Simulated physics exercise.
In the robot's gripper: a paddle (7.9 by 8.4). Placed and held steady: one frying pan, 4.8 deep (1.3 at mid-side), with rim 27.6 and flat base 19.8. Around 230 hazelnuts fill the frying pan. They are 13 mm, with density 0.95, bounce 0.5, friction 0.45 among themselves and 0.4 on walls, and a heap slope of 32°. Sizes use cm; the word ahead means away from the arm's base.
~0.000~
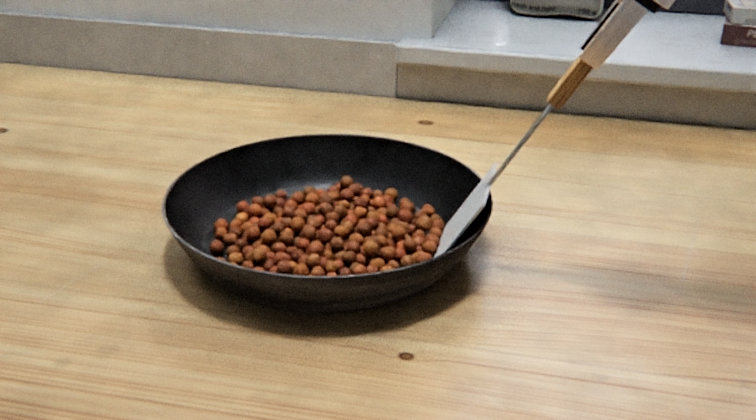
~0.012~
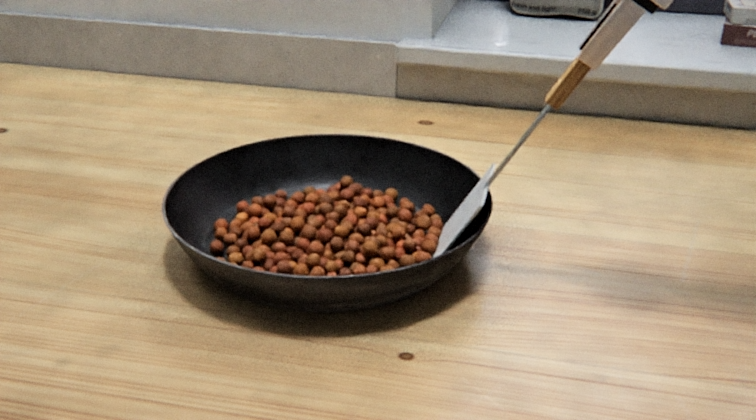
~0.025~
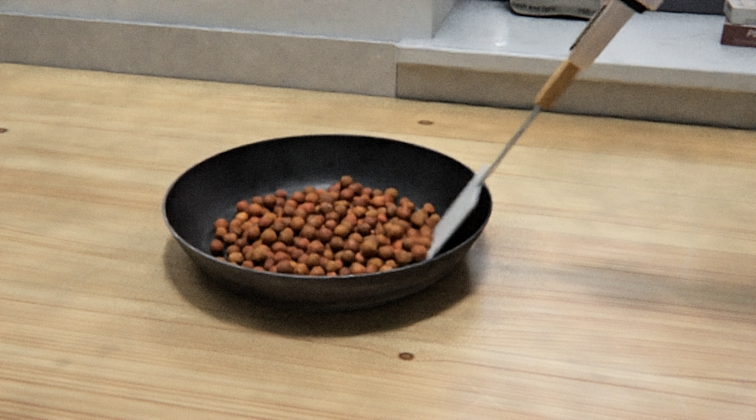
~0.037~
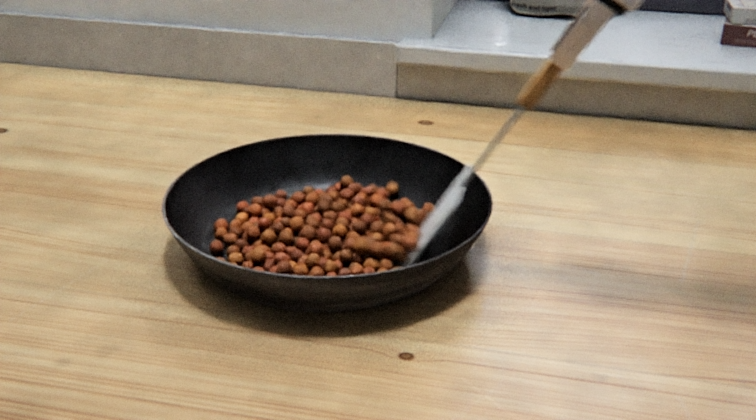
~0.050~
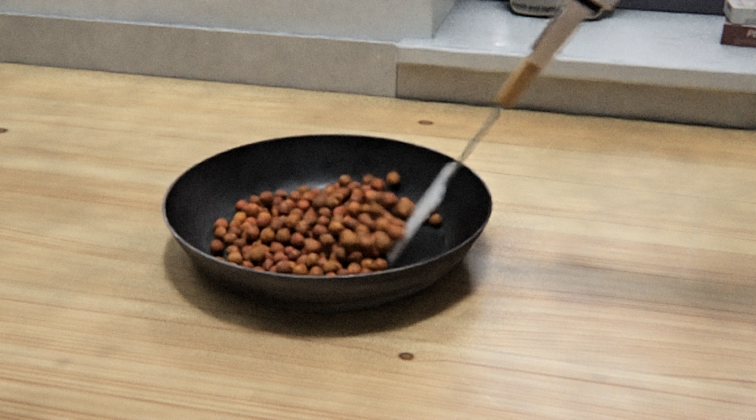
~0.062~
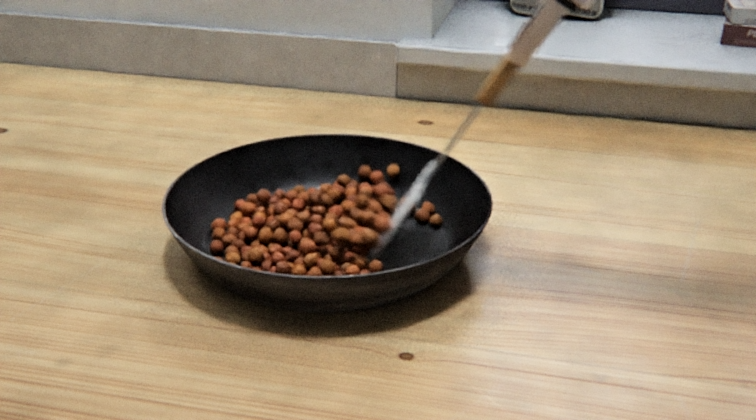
Robot-held spatula sliding left through a heap of brown hazelnuts in a black frying pan, pushing some aside on a wooden table.
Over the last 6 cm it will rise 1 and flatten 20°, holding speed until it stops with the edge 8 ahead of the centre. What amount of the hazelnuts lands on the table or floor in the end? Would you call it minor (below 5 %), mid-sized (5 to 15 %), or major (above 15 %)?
I would call it mid-sized.
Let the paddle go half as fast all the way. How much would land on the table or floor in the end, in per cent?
Estimated result: Some 0 %.
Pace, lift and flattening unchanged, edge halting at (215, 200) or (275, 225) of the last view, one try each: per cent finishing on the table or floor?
I'd say some 30 per cent, then some 5 per cent.
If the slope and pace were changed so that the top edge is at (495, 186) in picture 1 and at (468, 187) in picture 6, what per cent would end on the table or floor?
Off the vessel, on the table or floor: Some 0 percent.
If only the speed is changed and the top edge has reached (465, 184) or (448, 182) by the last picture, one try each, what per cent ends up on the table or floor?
Close to 0 per cent in the first try and close to 5 per cent in the second.
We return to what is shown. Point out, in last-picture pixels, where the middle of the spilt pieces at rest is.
Near pixel (100, 228).
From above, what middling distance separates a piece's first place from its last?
I'd estimate close to 5 centimetres.
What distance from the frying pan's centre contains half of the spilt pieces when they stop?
Some 22 centimetres.
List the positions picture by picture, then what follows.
Paddle top edge at (490, 183), sloping 59°; upper third of the load around (341, 226), from x 215 to 440, top at y 185; 227 in the frying pan, in the first picture.
Paddle top edge at (489, 183), sloping 59°; upper third of the load around (341, 226), from x 215 to 435, top at y 185, in the second picture.
Paddle top edge at (480, 184), sloping 59°; upper third of the load around (341, 226), from x 215 to 435, top at y 185, in the third picture.
Paddle top edge at (463, 184), sloping 59°; upper third of the load around (342, 225), from x 215 to 435, top at y 185, in the fourth picture.
Paddle top edge at (444, 182), sloping 59°; upper third of the load around (342, 222), from x 215 to 435, top at y 180, in the fifth picture.
Paddle top edge at (425, 180), sloping 59°; upper third of the load around (341, 218), from x 215 to 435, top at y 170; 227 in the frying pan, in the sixth picture.
By 0.09 s, sloping 59°, highest piece 5 above the table; 227 in the frying pan.
By 0.12 s, sloping 54°, highest piece 6 above the table; 227 in the frying pan.
By 0.34 s, sloping 39°, highest piece 8 above the table; 211 in the frying pan, 10 on the table or floor, 6 on the blade or in flight.
By 1.39 s, sloping 39°, highest piece 5 above the table; 210 in the frying pan, 17 on the table or floor.
Final count, 210 in the frying pan, 17 on the table or floor. That is 7 % on the table or floor.
